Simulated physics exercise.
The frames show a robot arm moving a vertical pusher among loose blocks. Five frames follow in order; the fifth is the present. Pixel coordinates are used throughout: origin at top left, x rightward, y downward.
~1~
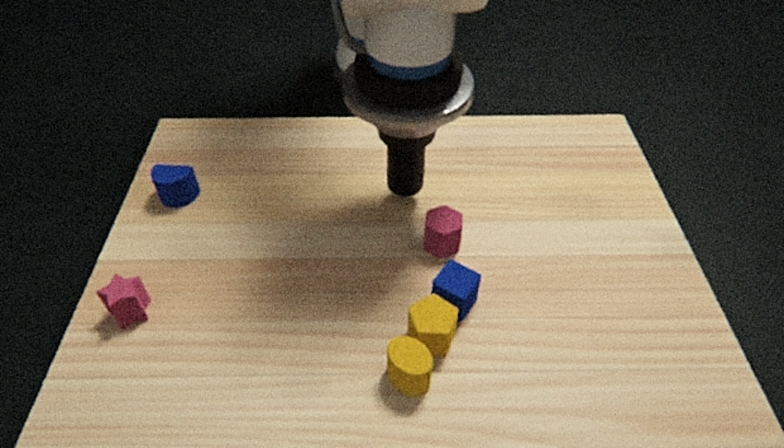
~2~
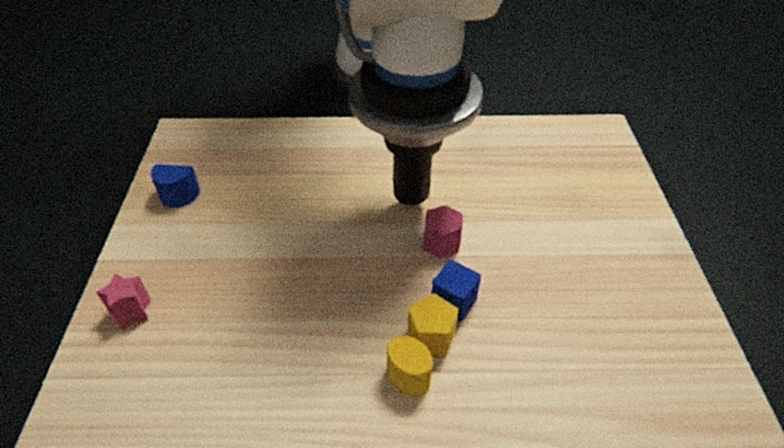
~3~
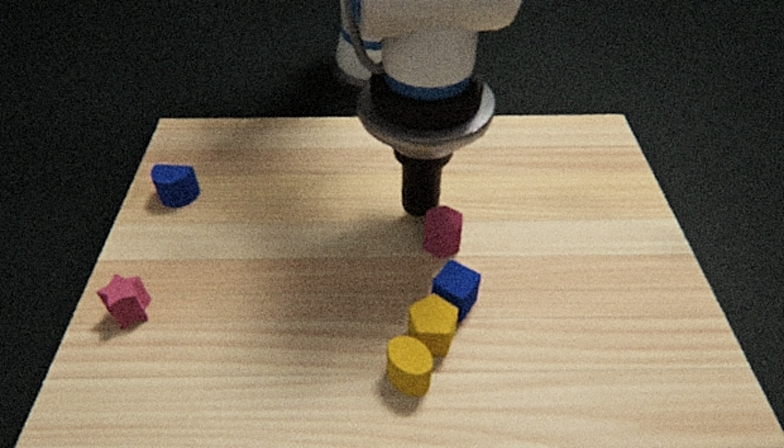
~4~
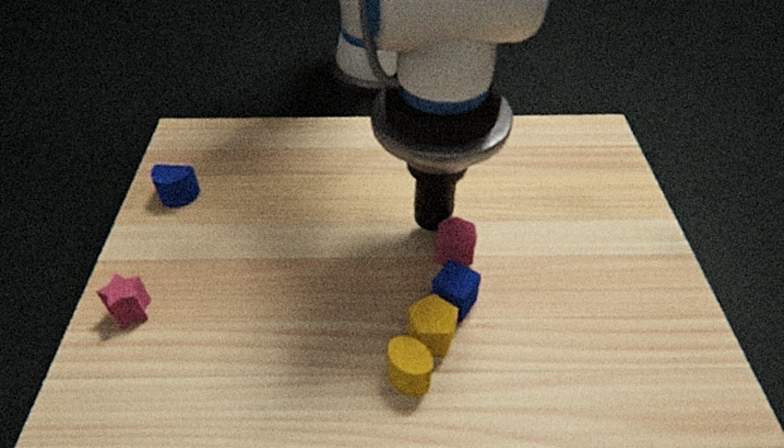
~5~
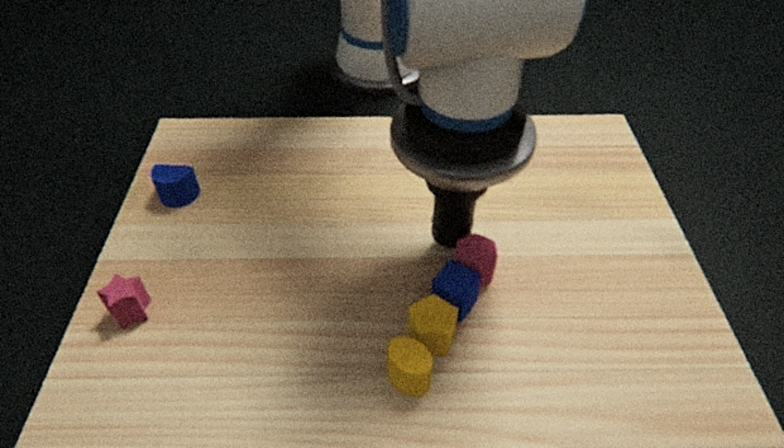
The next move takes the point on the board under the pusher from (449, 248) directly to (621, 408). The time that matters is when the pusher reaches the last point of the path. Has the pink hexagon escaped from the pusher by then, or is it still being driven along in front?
In front, I predict.
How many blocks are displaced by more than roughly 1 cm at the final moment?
Answer: 1.
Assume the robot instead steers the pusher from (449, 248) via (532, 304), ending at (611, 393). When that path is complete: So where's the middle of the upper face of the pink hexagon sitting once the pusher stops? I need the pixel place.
Roughly at (548, 348).
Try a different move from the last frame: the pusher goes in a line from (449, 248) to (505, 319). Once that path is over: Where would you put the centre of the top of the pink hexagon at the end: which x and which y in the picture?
It ends at (553, 317).
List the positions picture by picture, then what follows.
The first frame shows tip of the pusher at (405, 185), middles of tops, blue square piece at (457, 278), pink hexagon at (444, 219).
The second frame shows pusher at (411, 194), nothing pushed.
The third frame shows pusher at (420, 205), nothing pushed.
The fourth frame shows pusher at (433, 218), pink hexagon at (457, 231).
The fifth frame shows pusher at (451, 235), blue square piece at (457, 278), pink hexagon at (477, 248).
On the path given first. One third of the way, pusher at (501, 281); pink hexagon at (535, 298).
Two thirds of the way, pusher at (559, 335); pink hexagon at (601, 356).
At the end, pusher at (629, 397); blue square piece unmoved; pink hexagon at (680, 424).
